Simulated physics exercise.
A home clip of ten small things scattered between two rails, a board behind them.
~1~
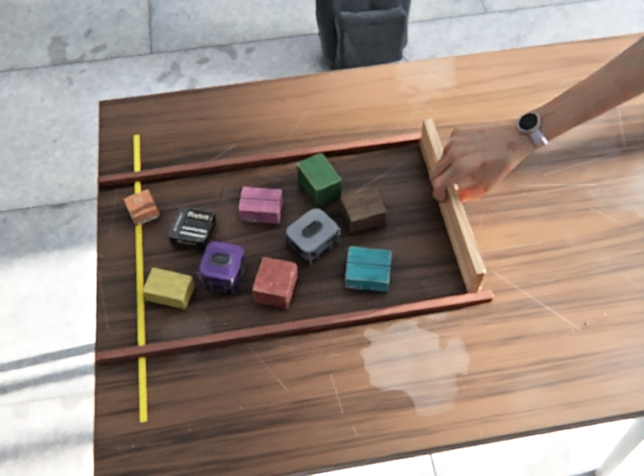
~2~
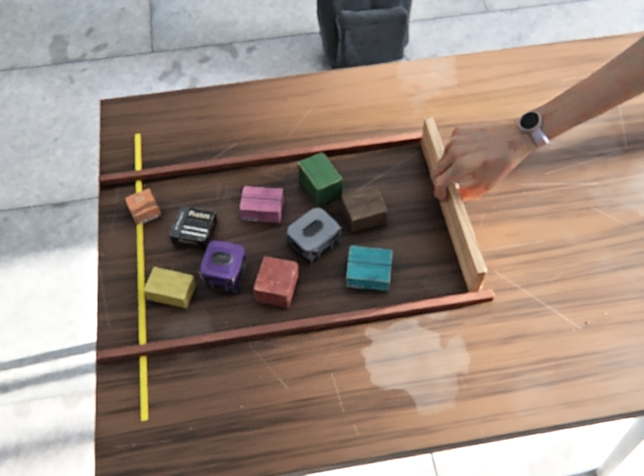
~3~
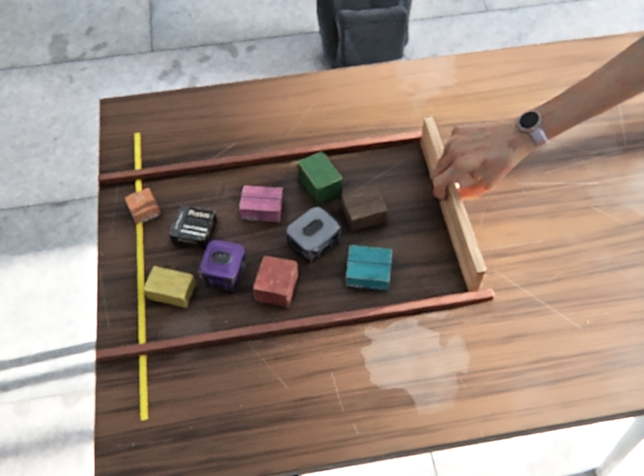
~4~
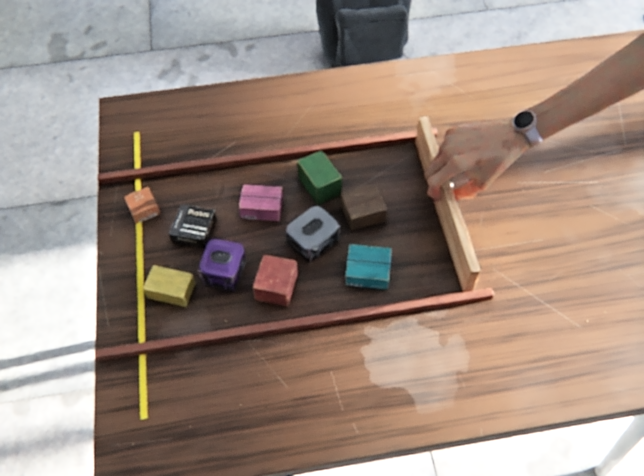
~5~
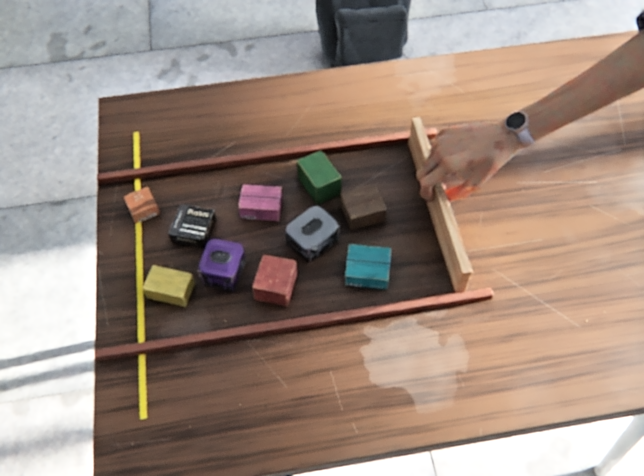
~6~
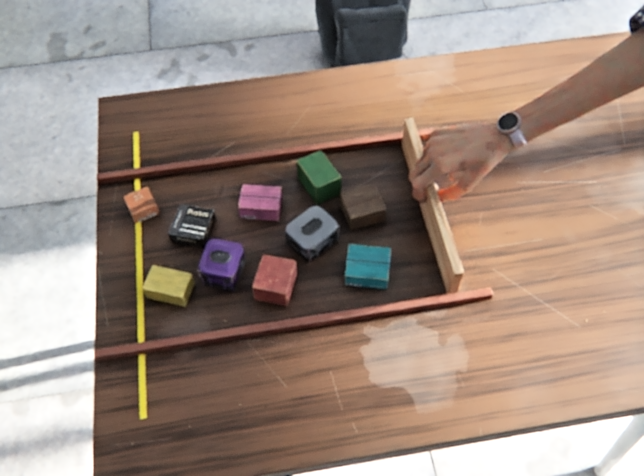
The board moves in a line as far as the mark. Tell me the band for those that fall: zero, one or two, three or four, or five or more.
Outcome: The number that fall off is five or more.
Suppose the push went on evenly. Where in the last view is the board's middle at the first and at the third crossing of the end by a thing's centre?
First at (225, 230), next at (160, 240).
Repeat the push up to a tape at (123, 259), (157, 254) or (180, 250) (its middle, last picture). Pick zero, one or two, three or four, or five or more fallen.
Taking them in turn, five or over; three or four; 1 or 2.
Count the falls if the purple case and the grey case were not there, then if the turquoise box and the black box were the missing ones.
Fallen: 5, and 4 in the other try.
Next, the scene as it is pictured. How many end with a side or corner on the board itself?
4 of them.
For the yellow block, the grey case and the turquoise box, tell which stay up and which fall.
The yellow block tumbles off, the grey case holds on, the turquoise box does not fall.
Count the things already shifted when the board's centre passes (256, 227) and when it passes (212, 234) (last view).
9 and 10.
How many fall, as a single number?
Fallen: 6.
A little later, none off yet; orange box at rest near (142, 205); yellow block at rest near (169, 286); black box at rest near (193, 226).
Next, none off yet; orange box moving near (138, 205); yellow block shifted about its own width near (104, 297); black box shifted about its own width near (170, 237).
When it is over, the number that fall off is five or more; down, red block, pink box, purple case, black box, yellow block and orange box.
